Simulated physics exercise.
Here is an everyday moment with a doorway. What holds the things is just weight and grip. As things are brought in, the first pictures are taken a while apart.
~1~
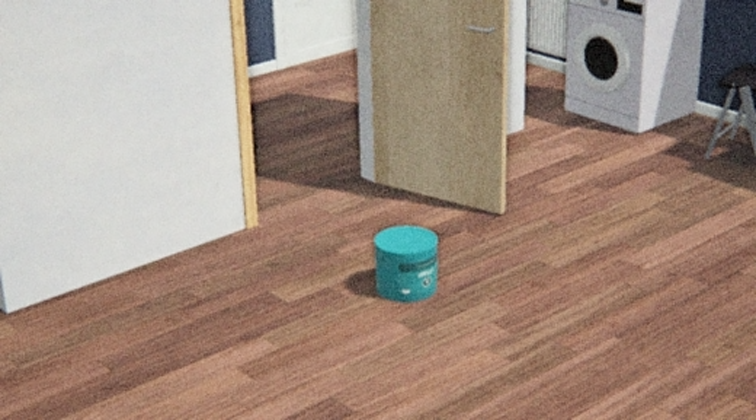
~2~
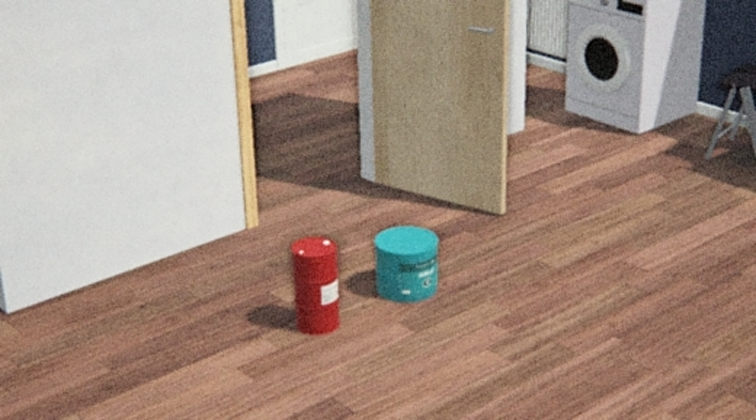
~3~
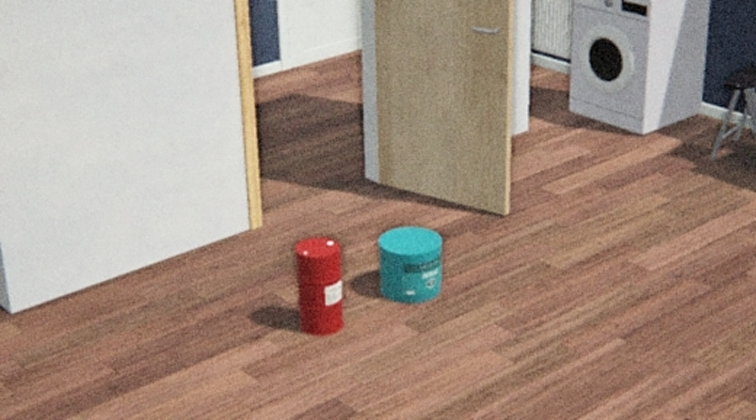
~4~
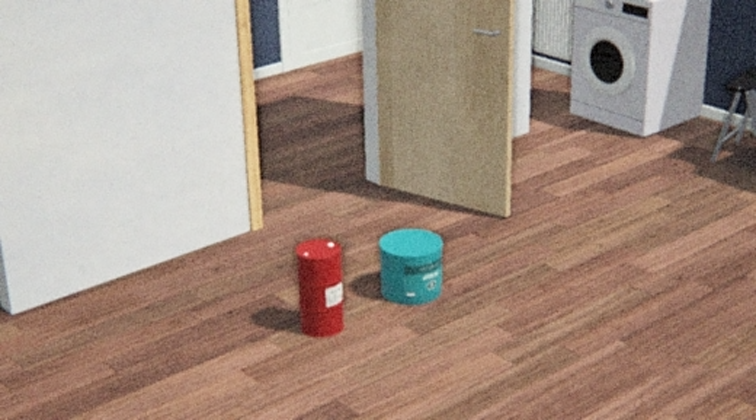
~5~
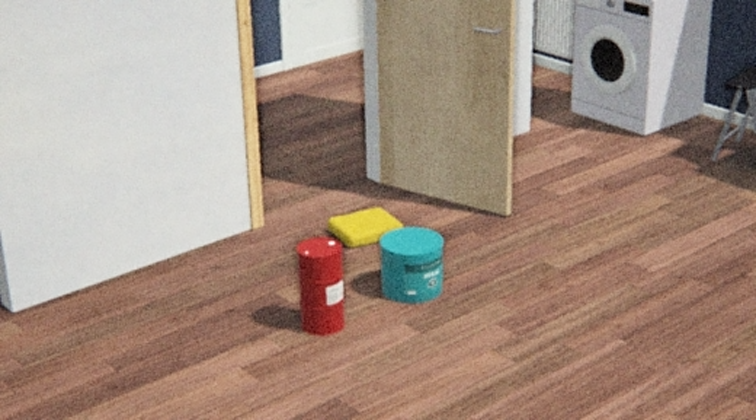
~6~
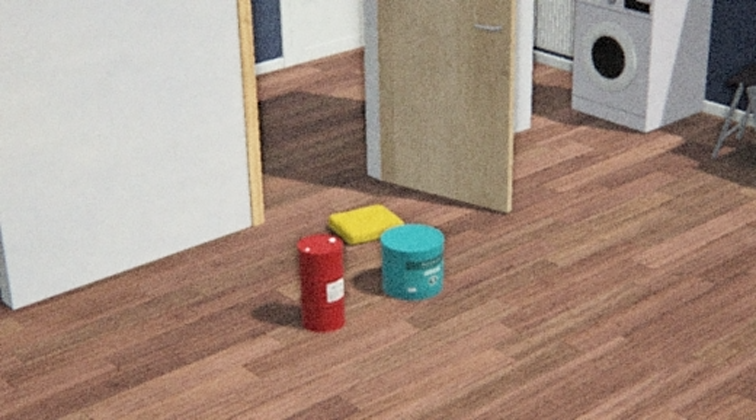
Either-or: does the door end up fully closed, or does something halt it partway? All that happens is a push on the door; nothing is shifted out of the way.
My guess: Door kept ajar.
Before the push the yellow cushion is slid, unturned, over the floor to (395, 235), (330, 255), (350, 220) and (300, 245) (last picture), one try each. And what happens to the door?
On the first go it doesn't make it all the way, then it makes it all the way, then it makes it all the way, and last it makes it all the way.
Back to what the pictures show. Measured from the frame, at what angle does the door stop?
About 25°.
Then, 1.10 s after the last picture, door at 71°.
Then, 1.60 s after the last picture, door at 48°; yellow cushion slid a little near (339, 224).
Then, 1.90 s after the last picture, door at 34°; yellow cushion slid about its own width near (310, 220).
At rest, door at 26°; moved from the start, yellow cushion; the other 2 in place. Seen from the same camera at the end, yellow cushion near (292, 216).
